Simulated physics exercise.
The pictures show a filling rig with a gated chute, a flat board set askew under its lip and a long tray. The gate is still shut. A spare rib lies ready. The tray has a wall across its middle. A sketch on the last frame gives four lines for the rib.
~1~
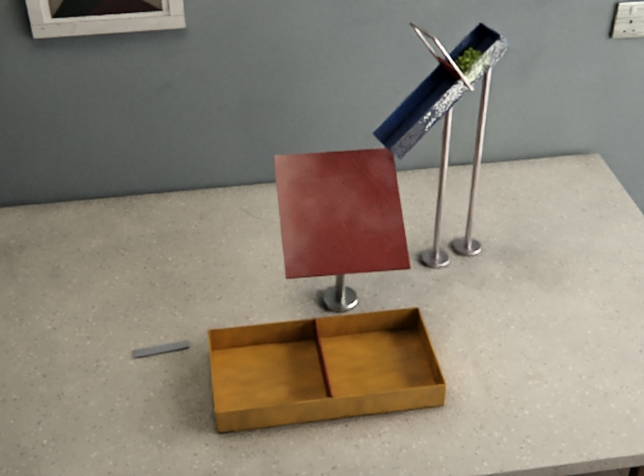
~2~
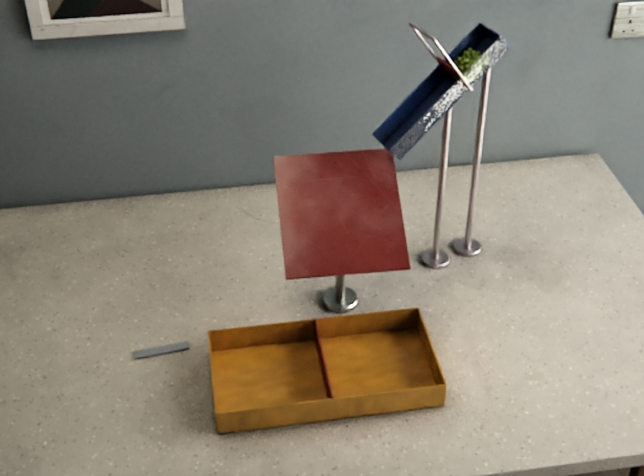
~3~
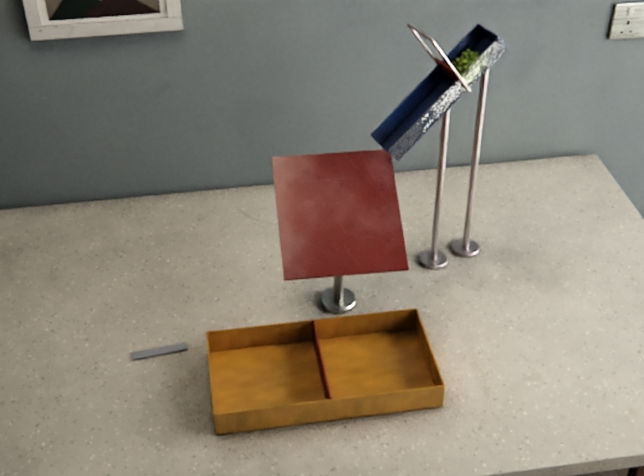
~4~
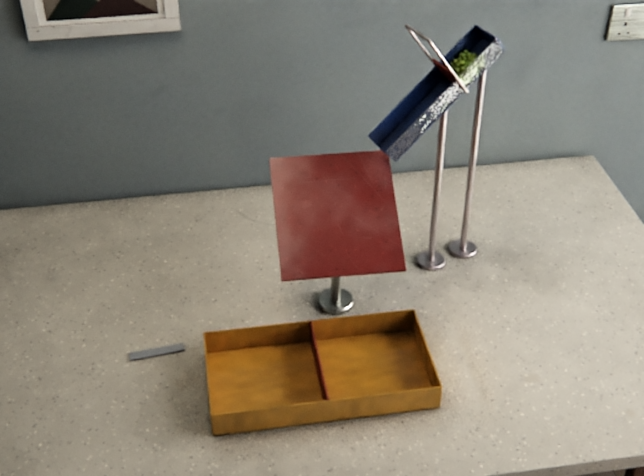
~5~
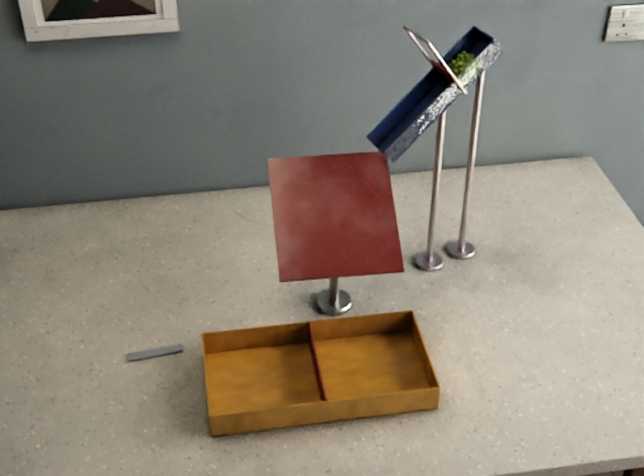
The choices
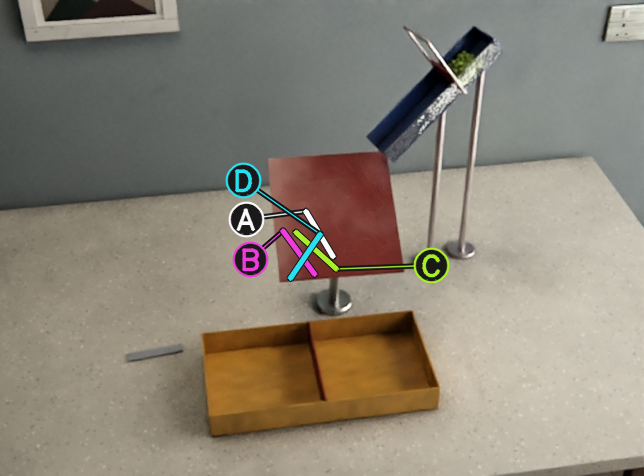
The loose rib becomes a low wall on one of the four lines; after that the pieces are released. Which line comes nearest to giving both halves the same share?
D beats the others.
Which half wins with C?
Right.
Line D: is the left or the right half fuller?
Left.
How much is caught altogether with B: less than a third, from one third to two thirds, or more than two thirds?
More than two thirds.
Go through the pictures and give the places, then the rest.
Load behind the gate (466, 67), dried peas; lip of the chute (391, 152), sloping fairly steeply, in the first frame.
Middle of the board (341, 211), tilted fairly steeply; middle of its low edge (349, 274); of its high edge (333, 152), in the second frame.
Front corners of the tray (214, 414) and (444, 386); front end of its middle wall (331, 400); gate still shut (446, 67), in the third frame.
Middle of the load (461, 70); lip (386, 154), in the fourth frame.
Middle of the load (459, 71); lip (385, 155), in the fifth frame.
On the marked copy, line A from (305, 211) to (333, 256); line B from (282, 230) to (314, 274); line C from (295, 232) to (336, 268); line D from (320, 234) to (290, 278).
Choosing A, of what is caught, about a tenth in the left half, almost all in the right.
Choosing B, of what is caught, about a tenth in the left half, almost all in the right.
Choosing C, of what is caught, just a few in the left half, almost all in the right.
Choosing D, of what is caught, roughly two thirds in the left half, roughly a third in the right.
